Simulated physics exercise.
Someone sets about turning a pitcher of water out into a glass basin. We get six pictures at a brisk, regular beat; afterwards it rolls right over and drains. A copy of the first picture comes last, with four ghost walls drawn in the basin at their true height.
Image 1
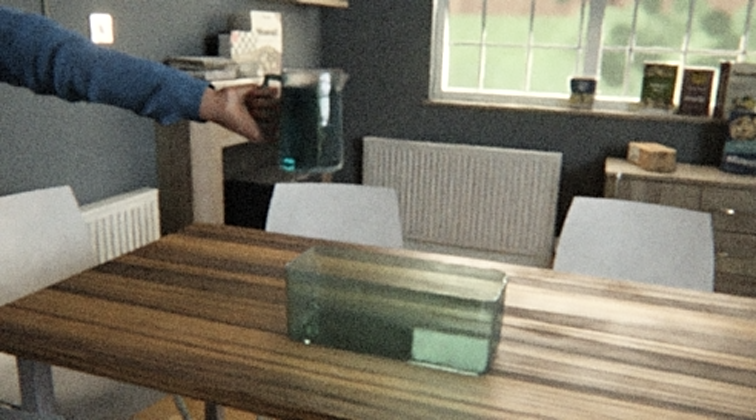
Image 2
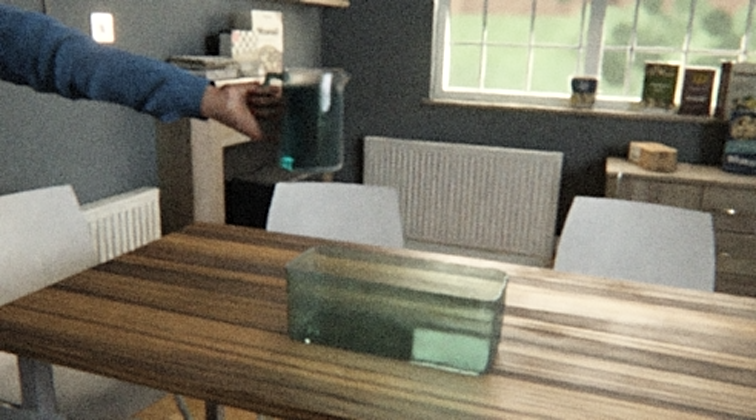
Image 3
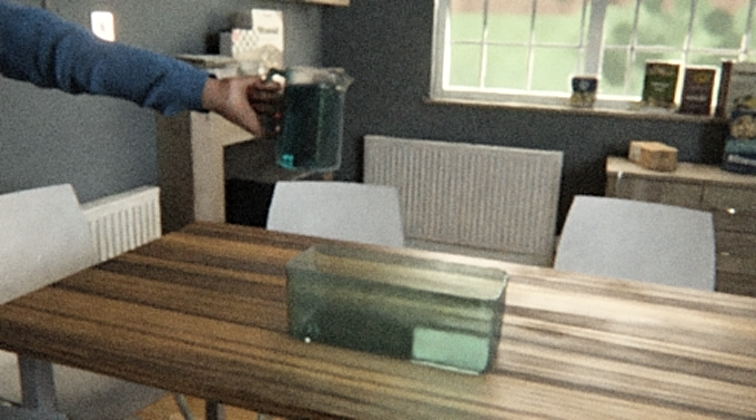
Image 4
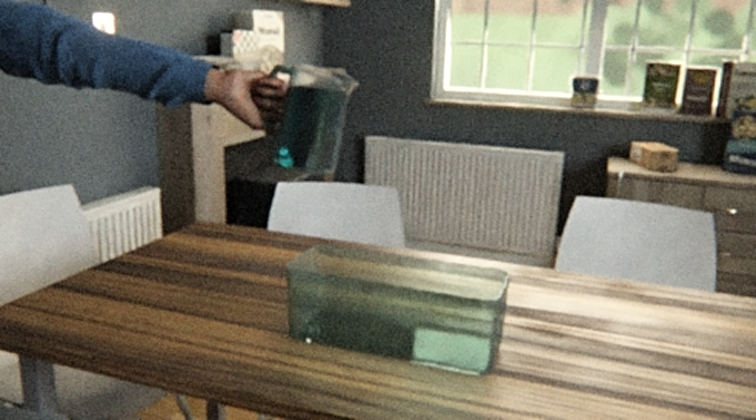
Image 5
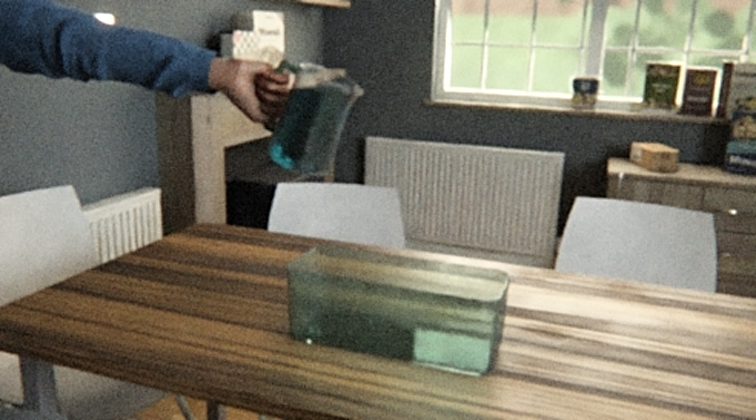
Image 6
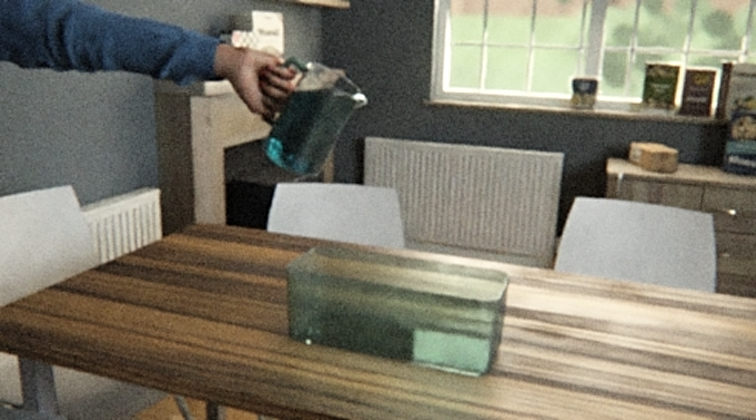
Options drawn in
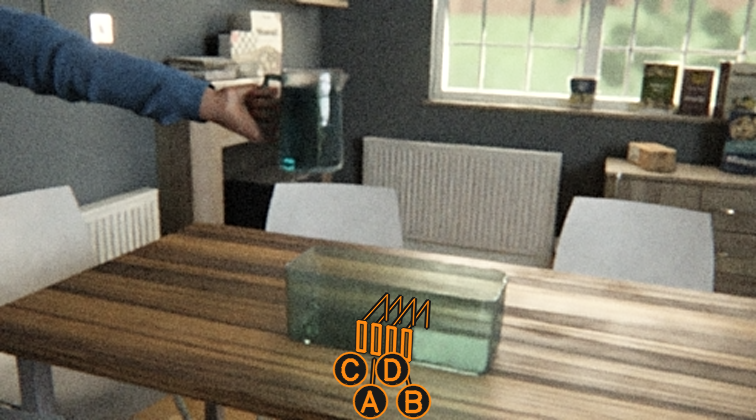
In a dining room, a blue-sleeved arm gradually tilting a clear pitcher of blue liquid rightward above a table with a glass basin.
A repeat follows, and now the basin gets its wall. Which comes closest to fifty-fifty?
The answer is position B.
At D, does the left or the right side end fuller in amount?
The right one.
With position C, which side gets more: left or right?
The right side.
On the marked copy, A at (374, 359); B at (404, 365); C at (359, 356); D at (389, 362).
Choosing A, about 6 % ends left of the wall and 91 % right of it; 3 % is lost outside.
Choosing B, about 46 % ends left of the wall and 51 % right of it; 3 % is lost outside.
Choosing C, about 5 % ends left of the wall and 91 % right of it; 4 % is lost outside.
Choosing D, about 14 % ends left of the wall and 84 % right of it; 3 % is lost outside.
